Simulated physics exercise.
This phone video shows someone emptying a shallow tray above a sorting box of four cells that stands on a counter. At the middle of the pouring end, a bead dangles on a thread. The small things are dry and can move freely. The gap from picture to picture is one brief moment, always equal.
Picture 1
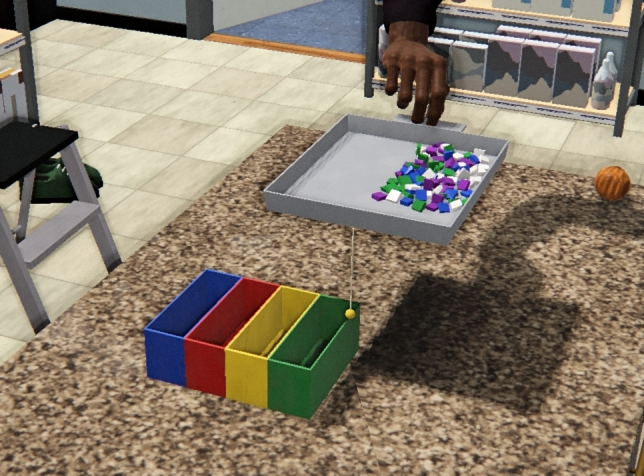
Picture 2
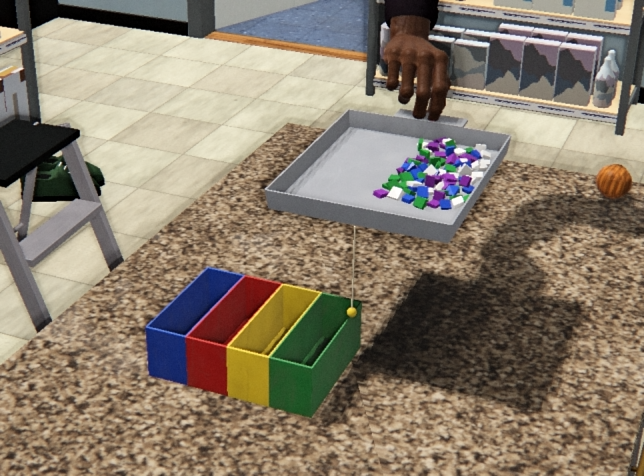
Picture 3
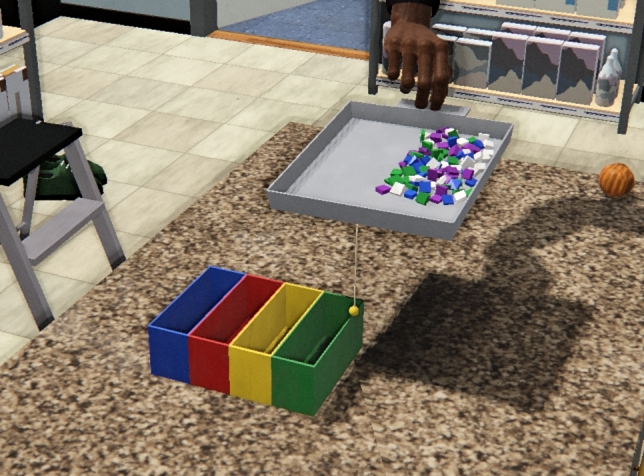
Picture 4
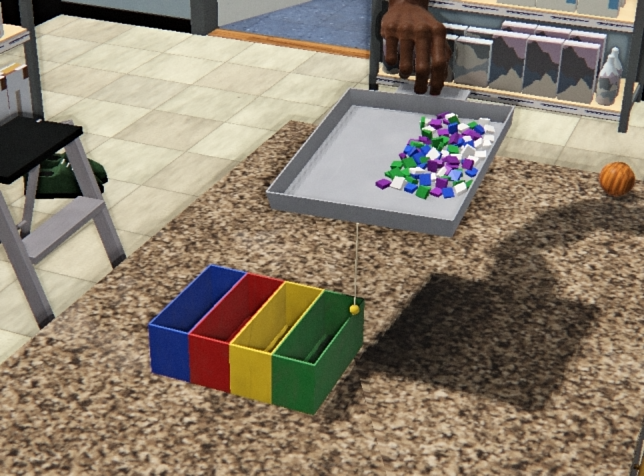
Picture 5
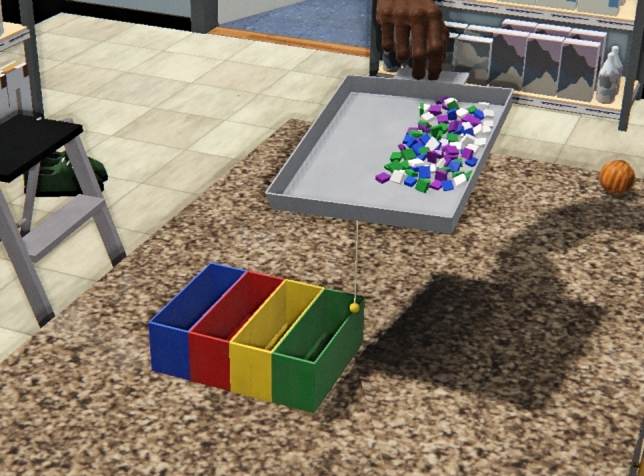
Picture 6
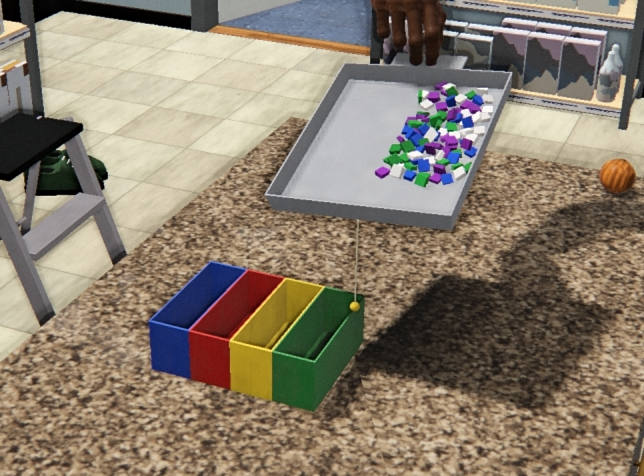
In the video, a hand holds a shallow gray tray of small colorful pieces above a blue, red, yellow and green sorting box, then gradually raises the tray's far side while the pieces stay gathered toward the right.
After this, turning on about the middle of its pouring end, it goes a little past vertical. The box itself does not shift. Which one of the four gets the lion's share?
Lion's share: Yellow.
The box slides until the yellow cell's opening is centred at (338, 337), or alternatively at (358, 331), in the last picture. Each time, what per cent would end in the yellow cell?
Around 30 % followed by around 20 %.
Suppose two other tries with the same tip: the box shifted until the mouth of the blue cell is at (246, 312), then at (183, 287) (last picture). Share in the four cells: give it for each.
In turn about 100 and about 60 percent.
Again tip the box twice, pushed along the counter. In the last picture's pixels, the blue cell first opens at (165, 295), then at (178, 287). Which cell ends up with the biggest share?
First try: The green one; second try: The green one.
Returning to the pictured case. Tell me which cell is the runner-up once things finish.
Second best is green.
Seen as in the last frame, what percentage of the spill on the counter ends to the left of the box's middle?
Roughly 0 %.
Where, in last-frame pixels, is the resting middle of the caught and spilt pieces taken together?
Last view, resting centre - approx. (299, 371).
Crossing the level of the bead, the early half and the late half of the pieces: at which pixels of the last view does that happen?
First roughly (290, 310), then roughly (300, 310).
Shortly afterwards, tray tipped steeply; all but a few on the tray; a little falling or outside the box.
Next, tray tipped past a quarter turn; the bulk on the tray; a little in the yellow cell; a little in the green cell; only a few in the red cell; a little falling or outside the box.
Some moments later, tray tipped past a quarter turn; near half in the yellow cell; near a quarter in the green cell; a little in the red cell; near a quarter falling or outside the box.
In the end, tray tipped past a quarter turn; near half in the yellow cell; near a quarter in the green cell; a little in the red cell; none at all in the blue cell; near a quarter outside the box.
